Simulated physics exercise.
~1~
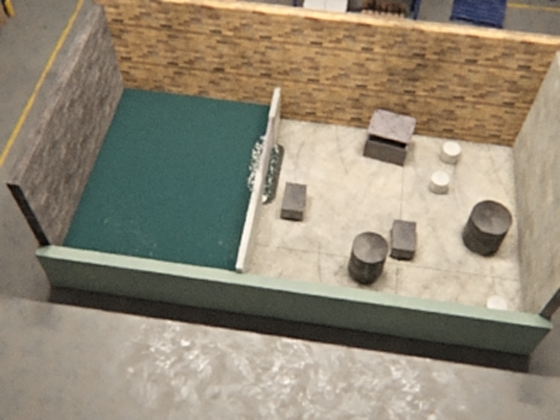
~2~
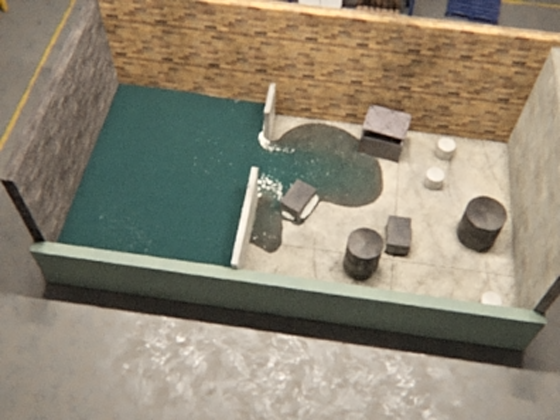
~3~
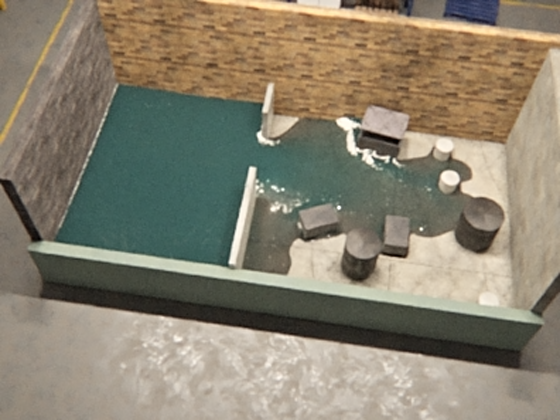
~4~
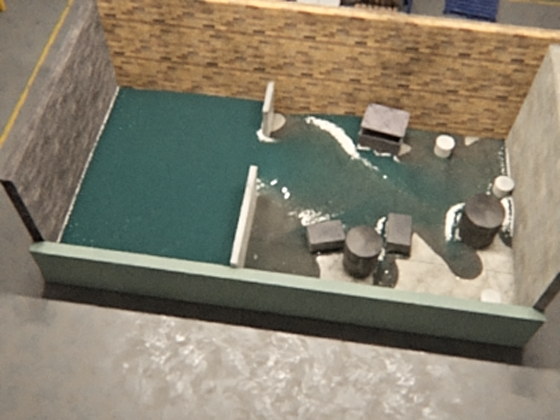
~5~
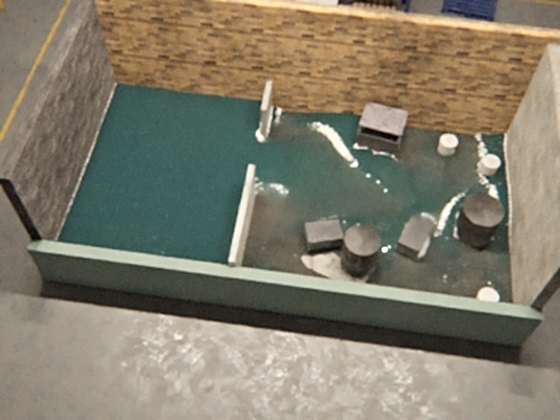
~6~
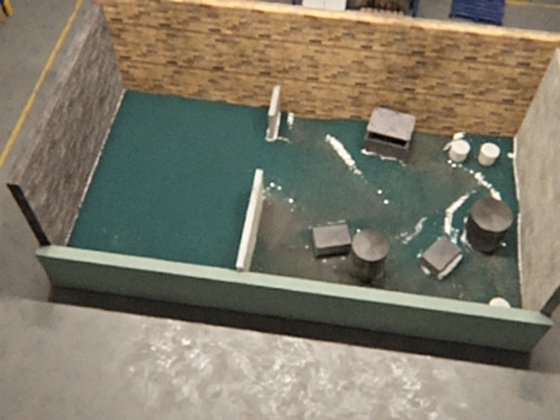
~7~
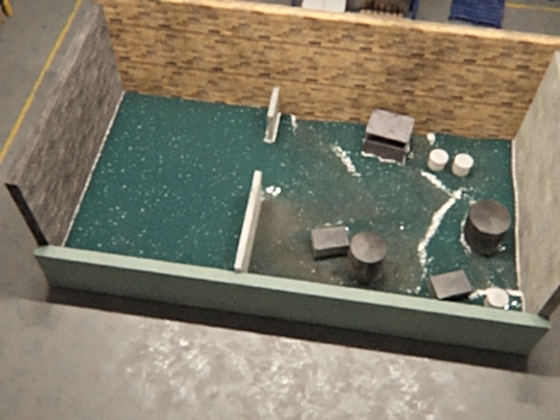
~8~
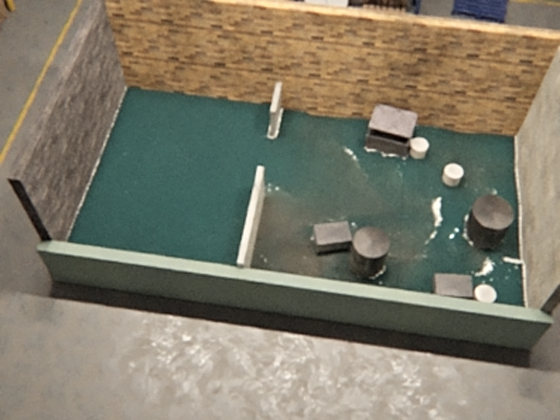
Dark green water bursting through a gap in a partition, spreading across a pale floor, shifting small blocks and white tubs, then settling.
